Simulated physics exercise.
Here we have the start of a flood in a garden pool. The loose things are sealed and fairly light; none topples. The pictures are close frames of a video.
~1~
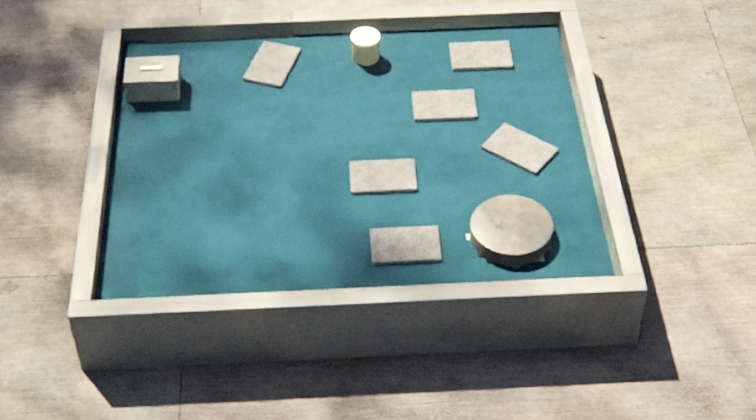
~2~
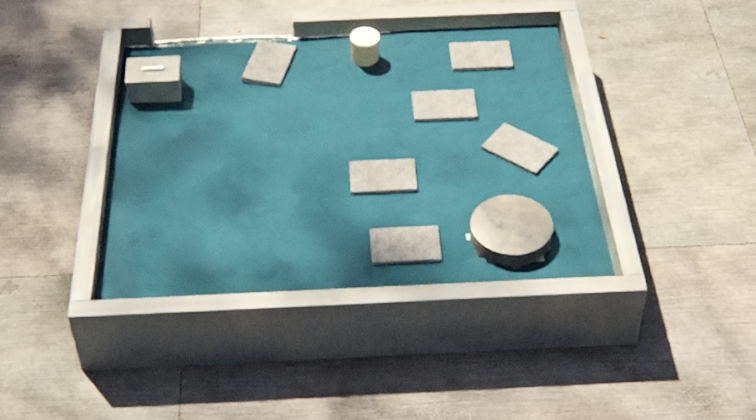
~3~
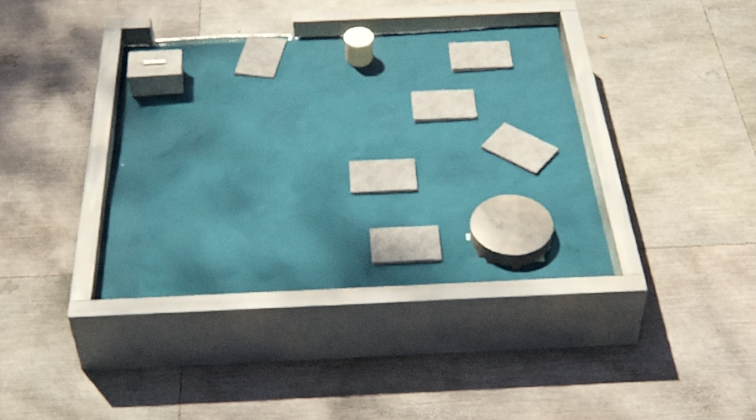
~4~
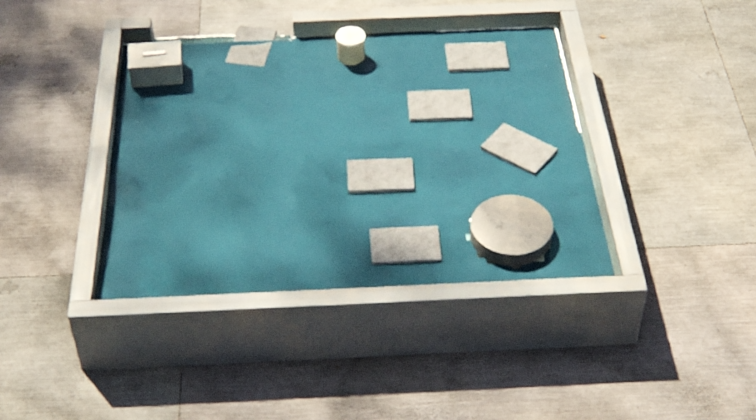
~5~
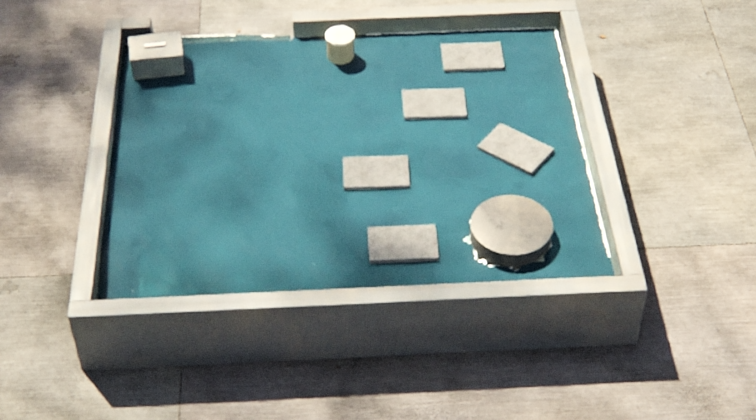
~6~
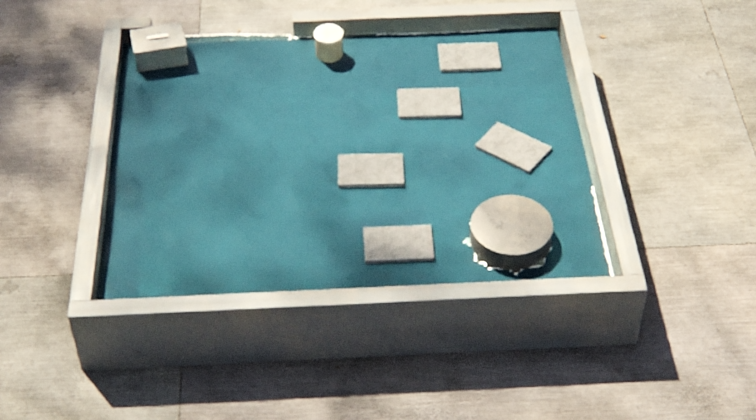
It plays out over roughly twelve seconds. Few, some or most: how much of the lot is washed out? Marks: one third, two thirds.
It is from one to two thirds.
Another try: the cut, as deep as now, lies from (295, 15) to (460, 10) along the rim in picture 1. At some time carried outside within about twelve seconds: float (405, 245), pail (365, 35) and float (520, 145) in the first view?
In that order: Left behind, yes, no.
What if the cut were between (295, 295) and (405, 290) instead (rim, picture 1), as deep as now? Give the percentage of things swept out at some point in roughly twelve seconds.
Some 20 per cent.
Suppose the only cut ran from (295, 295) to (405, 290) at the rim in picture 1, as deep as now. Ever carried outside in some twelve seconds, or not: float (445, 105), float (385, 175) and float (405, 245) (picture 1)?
One after the other: Inside, gone, yes.
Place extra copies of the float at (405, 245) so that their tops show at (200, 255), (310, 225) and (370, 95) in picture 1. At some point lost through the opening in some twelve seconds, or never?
In turn: No, stays, washed out.
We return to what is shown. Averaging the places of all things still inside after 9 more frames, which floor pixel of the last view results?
Roughly at (420, 172).
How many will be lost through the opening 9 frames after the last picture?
It comes to 3.
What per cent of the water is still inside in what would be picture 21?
Roughly 76 per cent.
A moment on, 1 of 8 are out; 7 afloat.
Next, 3 of 8 are out; 5 afloat.
Later, 3 of 8 are out; 5 afloat.
In the end, 3 of 8 are out; 5 afloat.
